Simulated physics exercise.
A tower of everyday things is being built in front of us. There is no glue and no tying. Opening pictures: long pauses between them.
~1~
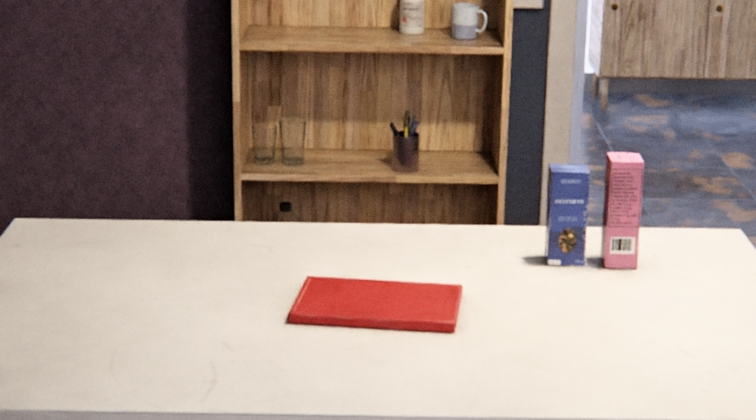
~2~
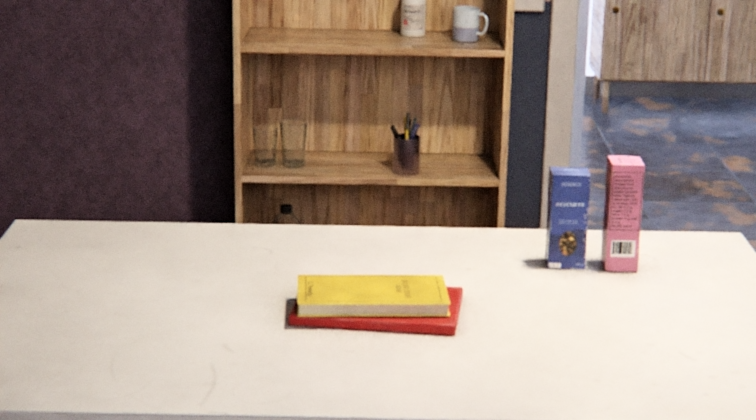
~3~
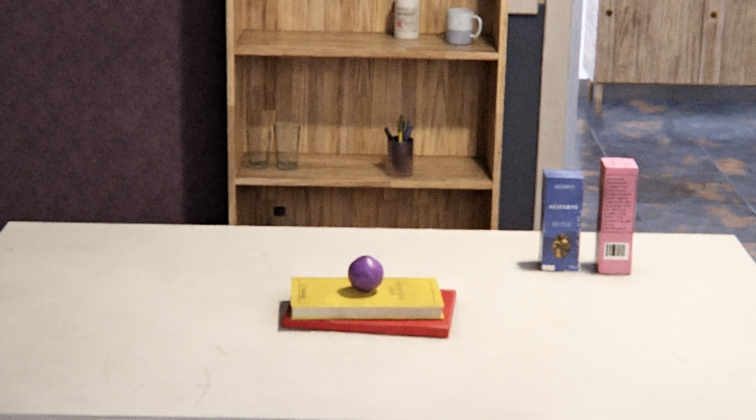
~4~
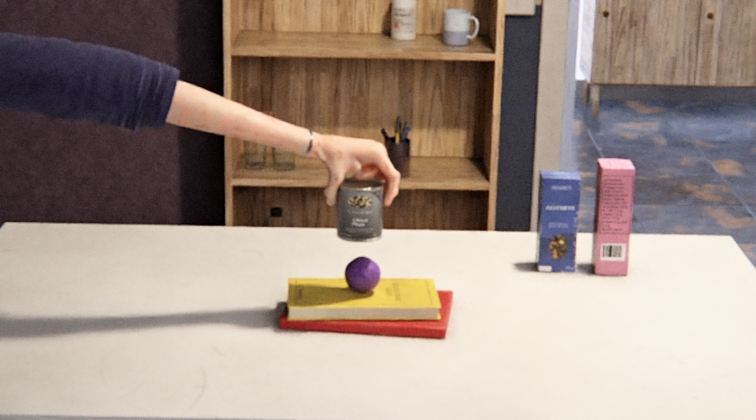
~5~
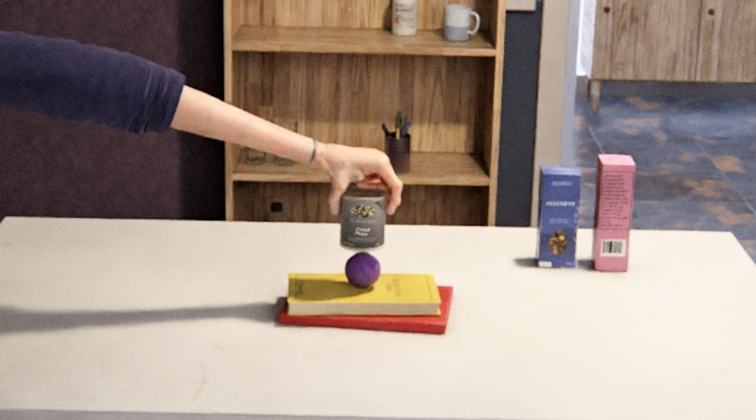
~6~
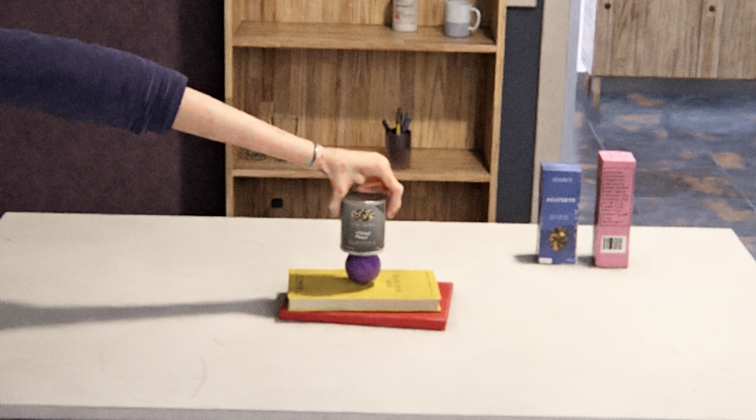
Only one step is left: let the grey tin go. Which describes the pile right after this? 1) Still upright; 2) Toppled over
2, toppled over.
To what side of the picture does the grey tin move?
Leftwards.
Then, 0.60 s on from there, grey tin now fallen.
Then, 0.80 s on from there, things are still on the move.
Then, 1.30 s on from there, nothing new.
In the end, fallen, grey tin; the other 5 unmoved. At the end, from the last picture's camera, grey tin near (213, 279). The pile comes apart.
